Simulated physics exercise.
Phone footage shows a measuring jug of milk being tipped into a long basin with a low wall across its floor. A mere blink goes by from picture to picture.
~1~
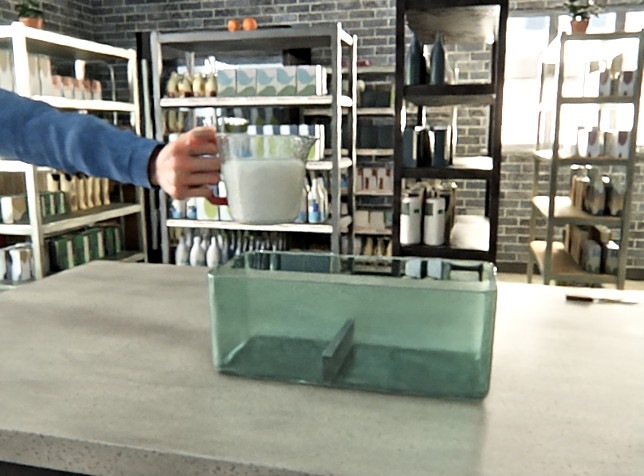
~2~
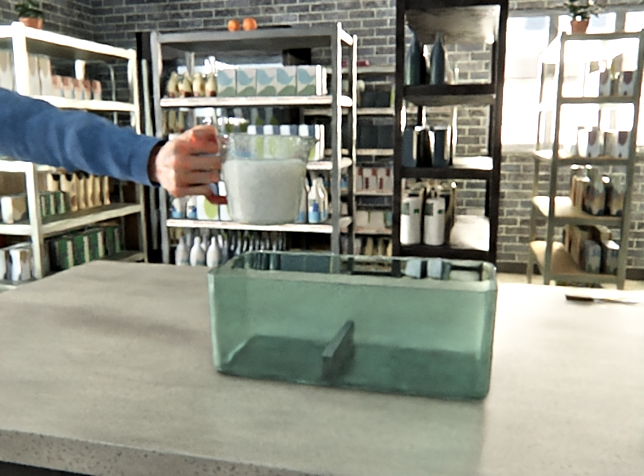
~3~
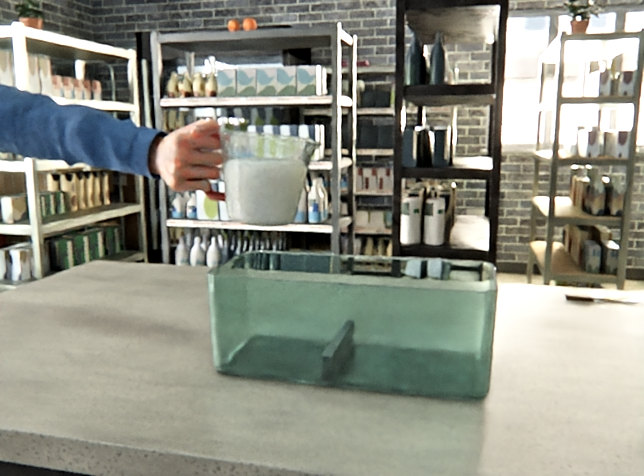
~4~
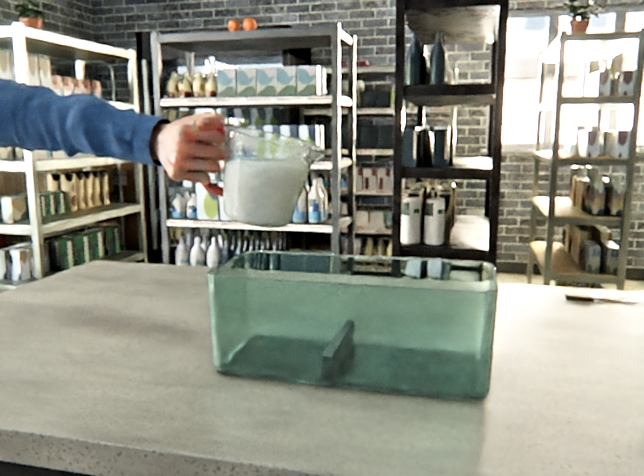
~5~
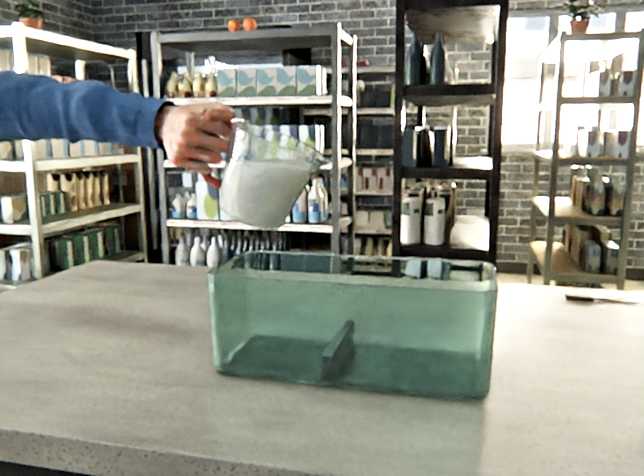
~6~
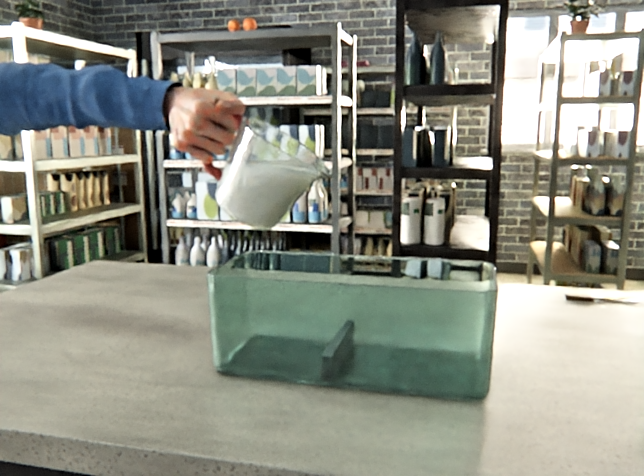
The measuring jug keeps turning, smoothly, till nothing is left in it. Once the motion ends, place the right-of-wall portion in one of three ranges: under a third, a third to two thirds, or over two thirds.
Seems the share right of the wall goes past two thirds.
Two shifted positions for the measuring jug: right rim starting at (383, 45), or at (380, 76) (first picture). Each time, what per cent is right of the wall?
Roughly 80 % the first time and roughly 85 % the second.
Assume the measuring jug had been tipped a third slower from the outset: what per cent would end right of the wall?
Roughly 85 in a hundred.
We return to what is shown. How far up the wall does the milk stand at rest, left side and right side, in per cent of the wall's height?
About 10 on the left and about 50 on the right.
A moment on, the measuring jug is tipped on its side and 53 per cent is still to pour, 0 is left of the wall and 22 right of it.
Next, the measuring jug is tipped right over and 8 per cent is still to pour, 11 is left of the wall and 74 right of it.
Then the measuring jug is tipped right over and 0 per cent is still to pour, 14 is left of the wall and 85 right of it.
Later the measuring jug is tipped right over and 0 per cent is still to pour, 15 is left of the wall and 85 right of it.
In the end 15 per cent lies left of the wall, 84 right of it and 1 outside.
